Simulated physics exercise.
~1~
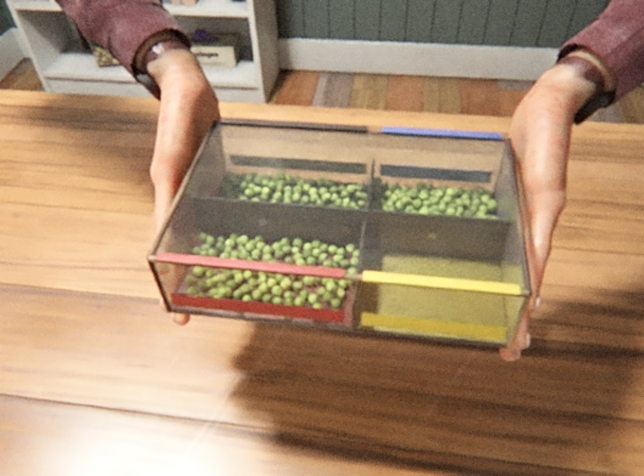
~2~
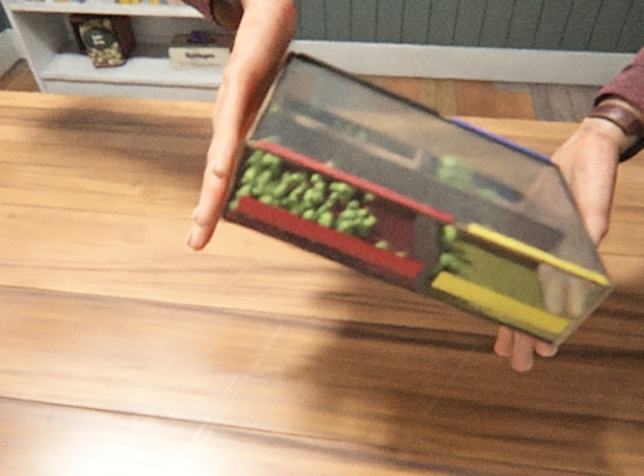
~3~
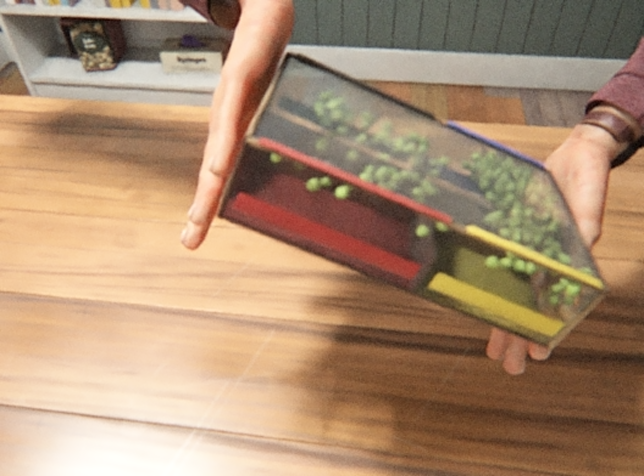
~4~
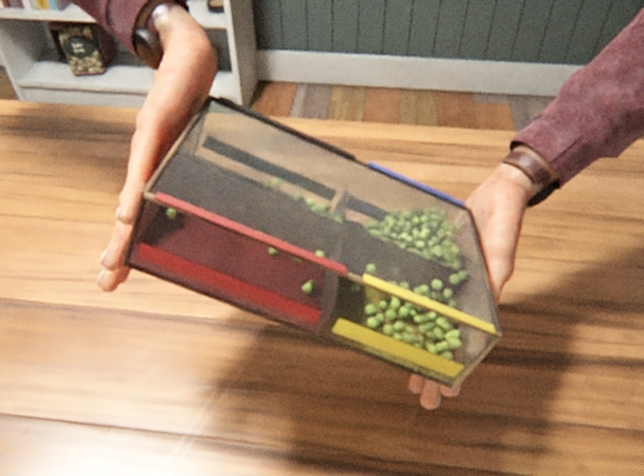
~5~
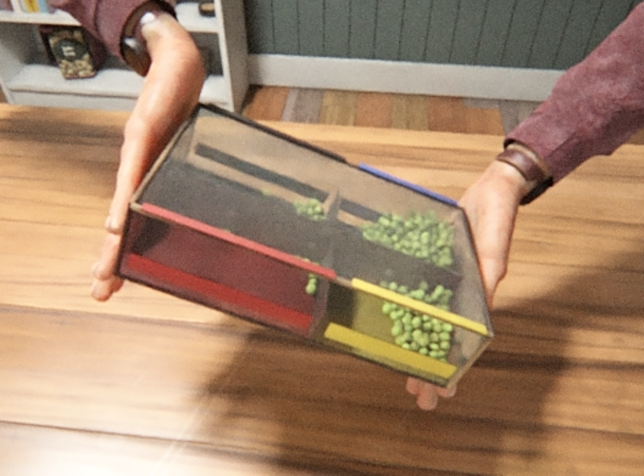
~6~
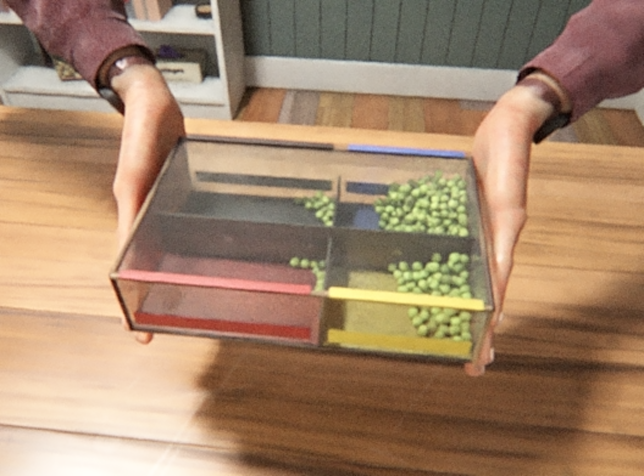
Green peas slide rightward as two hands tilt a clear-lidded box, settling mostly in blue and yellow.
